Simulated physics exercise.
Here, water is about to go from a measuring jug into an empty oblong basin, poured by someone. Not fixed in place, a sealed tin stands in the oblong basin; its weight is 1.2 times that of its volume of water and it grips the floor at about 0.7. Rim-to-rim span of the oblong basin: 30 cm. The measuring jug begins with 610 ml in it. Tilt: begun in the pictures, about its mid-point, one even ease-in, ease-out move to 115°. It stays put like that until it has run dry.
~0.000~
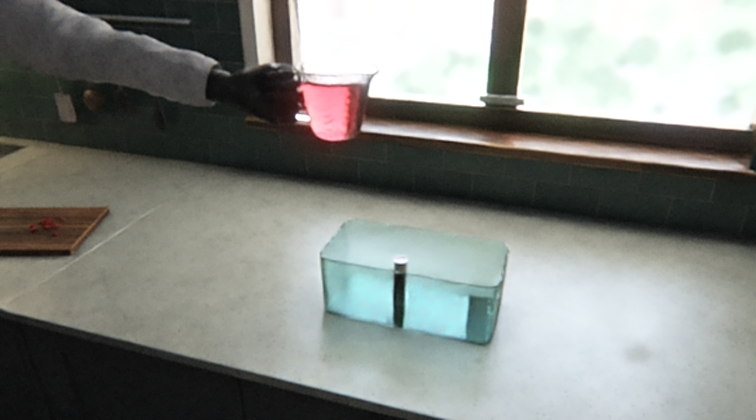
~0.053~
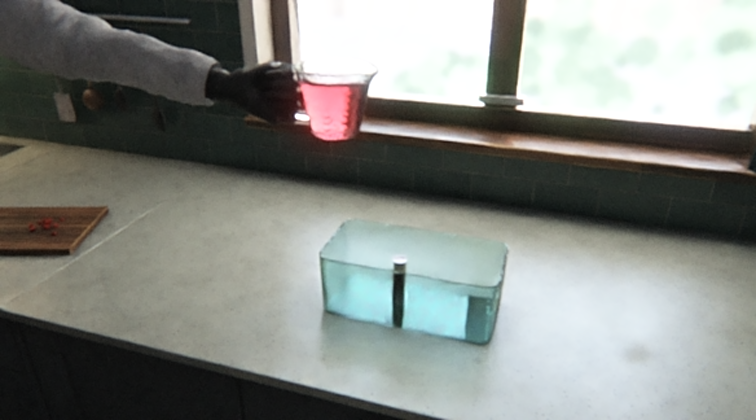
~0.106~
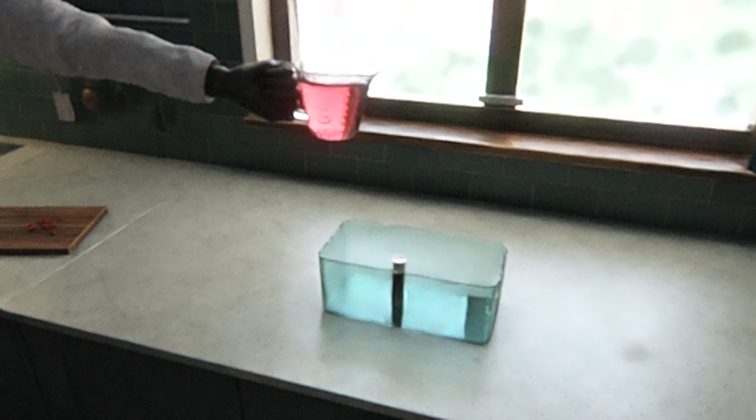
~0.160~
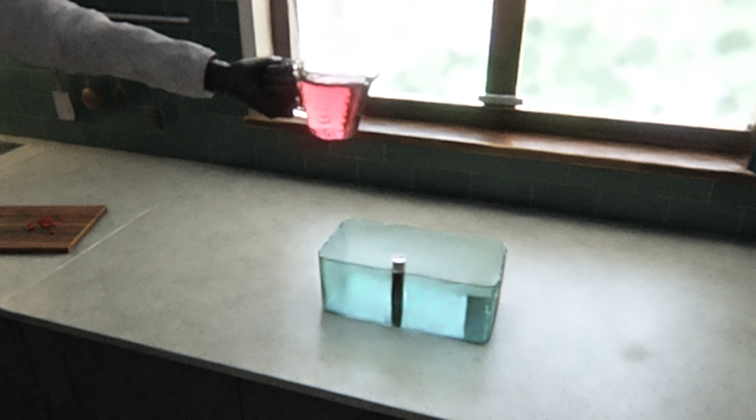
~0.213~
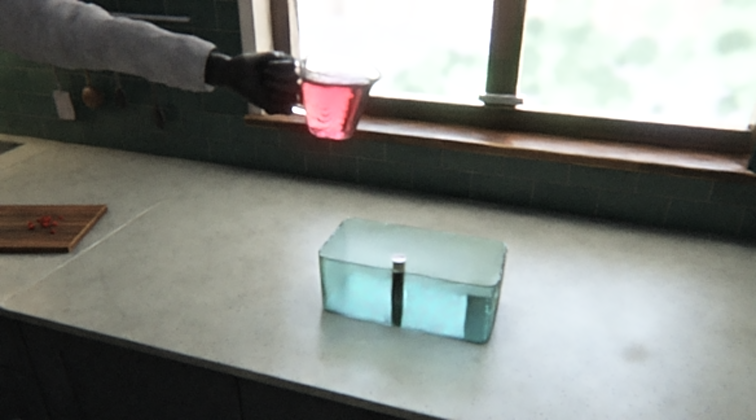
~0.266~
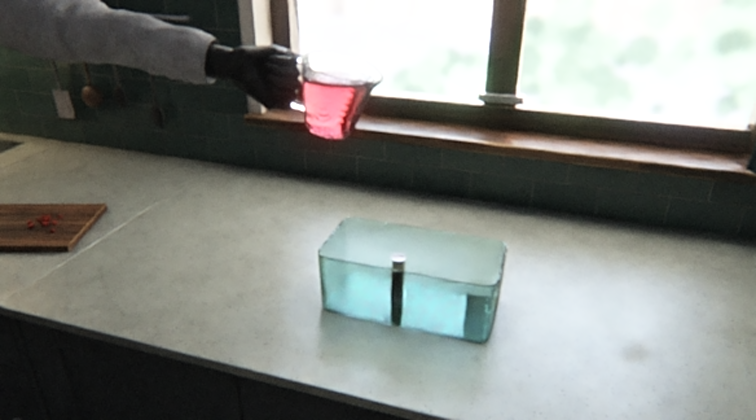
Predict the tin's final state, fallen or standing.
It will not come down.
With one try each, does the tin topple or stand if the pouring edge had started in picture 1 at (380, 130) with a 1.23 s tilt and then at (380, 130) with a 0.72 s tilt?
Try 1: Tipped over; try 2: Tipped over.
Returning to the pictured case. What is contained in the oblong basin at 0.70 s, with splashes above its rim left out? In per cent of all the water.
The basin holds roughly 6 in a hundred parts at that moment.
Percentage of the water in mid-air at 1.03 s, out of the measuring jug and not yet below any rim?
Some 24 % is up in the air.
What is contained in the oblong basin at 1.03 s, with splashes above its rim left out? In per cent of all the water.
Value: Approx. 70 %.
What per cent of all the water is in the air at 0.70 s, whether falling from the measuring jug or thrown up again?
Close to 32 per cent, I'd say.
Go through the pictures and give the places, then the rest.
In the first frame, it leans 0°; its right rim is at (379, 71); the water meets the walls at (305, 74) and (371, 79); the oblong basin's rim runs from (333, 238) to (505, 266); the tin's top is at (400, 261).
In the second frame, it leans 1°; its right rim is at (379, 71); the water meets the walls at (305, 73) and (370, 79).
In the third frame, it leans 2°; its right rim is at (379, 73); the water meets the walls at (305, 72) and (370, 79).
In the fourth frame, it leans 5°; its right rim is at (380, 74); the water meets the walls at (306, 72) and (371, 79).
In the fifth frame, it leans 8°; its right rim is at (382, 77); the water meets the walls at (307, 72) and (374, 80).
In the sixth frame, it leans 13°; its right rim is at (384, 81); the water meets the walls at (309, 73) and (377, 80).
Then, 0.70 s in, the tilt is 71° and 62 per cent is still to pour; the tin stands where it began.
Then, 1.03 s in, the tilt is 107° and 6 per cent is still to pour; the tin stands where it began.
Then, 1.36 s in, the tilt is 115° and 0 per cent is still to pour; the tin stands where it began.
Then, 1.73 s in, the tilt is 115° and 0 per cent is still to pour; the tin stands where it began.
Finally, the tin stands where it began.
